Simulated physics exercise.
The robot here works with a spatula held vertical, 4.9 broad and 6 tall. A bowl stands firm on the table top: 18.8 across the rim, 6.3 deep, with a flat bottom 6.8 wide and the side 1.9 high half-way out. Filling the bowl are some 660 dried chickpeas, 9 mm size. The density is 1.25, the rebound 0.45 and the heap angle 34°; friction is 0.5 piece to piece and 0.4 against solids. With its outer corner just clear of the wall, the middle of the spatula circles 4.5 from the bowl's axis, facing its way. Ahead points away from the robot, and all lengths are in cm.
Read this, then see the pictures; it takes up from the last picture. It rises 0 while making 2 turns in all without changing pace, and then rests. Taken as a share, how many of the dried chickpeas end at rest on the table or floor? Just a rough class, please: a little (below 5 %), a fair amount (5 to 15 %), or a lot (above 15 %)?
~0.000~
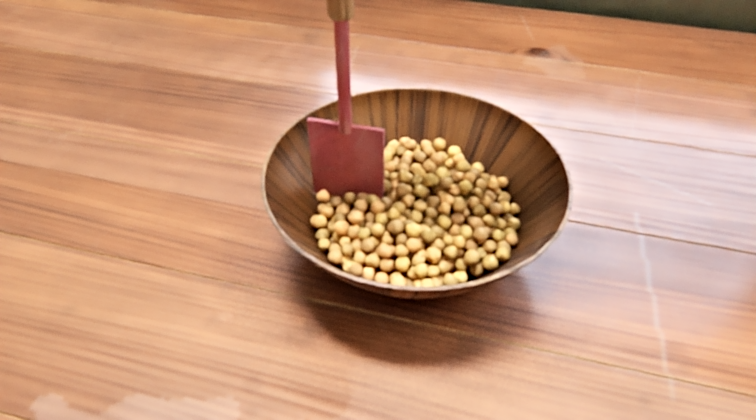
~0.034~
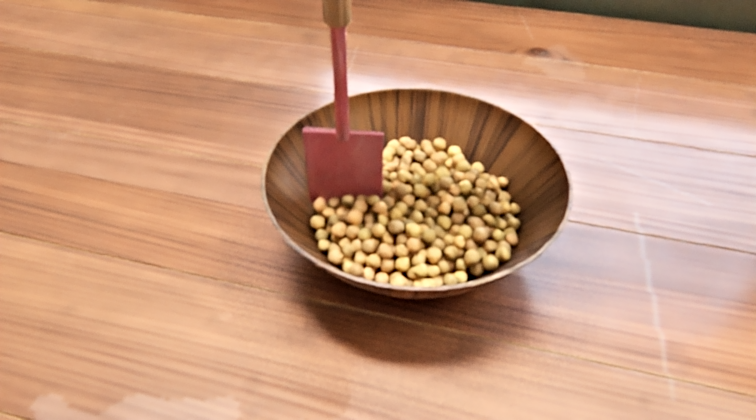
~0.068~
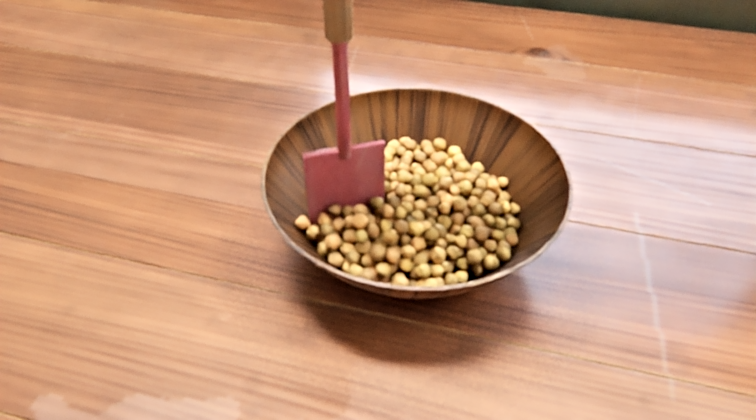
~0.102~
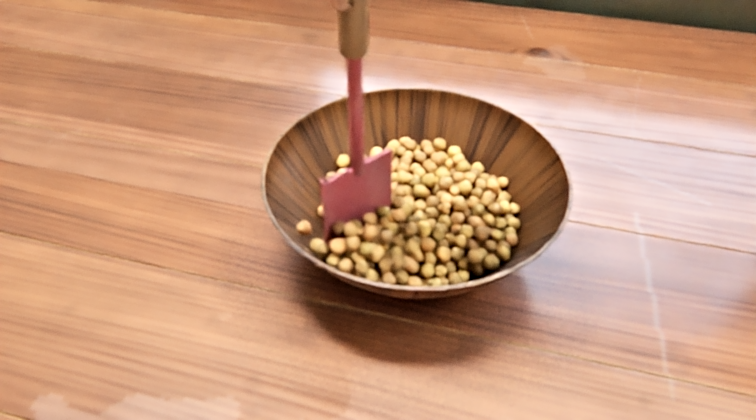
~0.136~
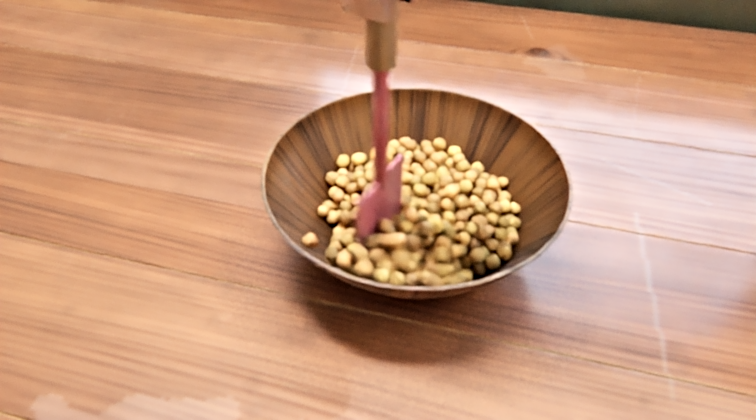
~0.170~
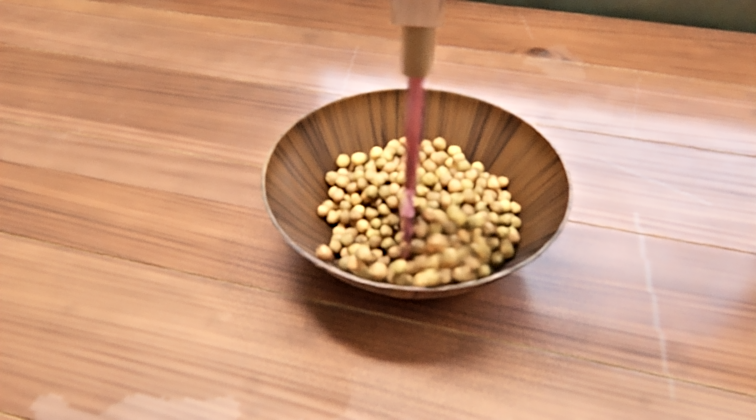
A lot.
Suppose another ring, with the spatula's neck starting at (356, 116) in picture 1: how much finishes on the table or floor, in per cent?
Close to 20 in a hundred.
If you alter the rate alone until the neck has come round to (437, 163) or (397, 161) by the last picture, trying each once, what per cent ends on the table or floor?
About 25 and 20 %.
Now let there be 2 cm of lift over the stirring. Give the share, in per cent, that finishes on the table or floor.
5 per cent, roughly.
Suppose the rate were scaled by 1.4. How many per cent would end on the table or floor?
That gives some 40 percent.
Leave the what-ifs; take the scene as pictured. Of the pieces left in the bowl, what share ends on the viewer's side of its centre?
I'd say around 55 per cent.
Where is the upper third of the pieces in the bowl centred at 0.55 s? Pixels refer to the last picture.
Around (343, 175).
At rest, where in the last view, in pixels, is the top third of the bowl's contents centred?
Somewhere close to (379, 212).
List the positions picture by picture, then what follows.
Spatula neck at (345, 103), 0° round; upper third of the load around (418, 203), from x 315 to 515, top at y 140; 655 in the bowl, in the first frame.
Spatula neck at (342, 110), 9° round; upper third of the load around (415, 205), from x 315 to 515, top at y 140, in the second frame.
Spatula neck at (343, 127), 31° round; upper third of the load around (411, 212), from x 305 to 515, top at y 140, in the third frame.
Spatula neck at (357, 144), 53° round; upper third of the load around (415, 219), from x 305 to 515, top at y 140, in the fourth frame.
Spatula neck at (381, 157), 75° round; upper third of the load around (420, 221), from x 310 to 515, top at y 140, in the fifth frame.
Spatula neck at (412, 163), 97° round; upper third of the load around (438, 223), from x 325 to 515, top at y 140; 655 in the bowl, in the sixth frame.
By 0.55 s, 341° round, highest piece 8 above the table; 588 in the bowl, 47 on the table or floor, 20 in flight or on the tool.
By 0.92 s, 225° round, highest piece 8 above the table; 535 in the bowl, 110 on the table or floor, 10 in flight or on the tool.
By 1.31 s, 0° round, highest piece 7 above the table; 518 in the bowl, 137 on the table or floor.
By 2.01 s, 0° round, highest piece 6 above the table; 518 in the bowl, 137 on the table or floor.
Final count, 518 in the bowl, 137 on the table or floor. That is 21 % on the table or floor.
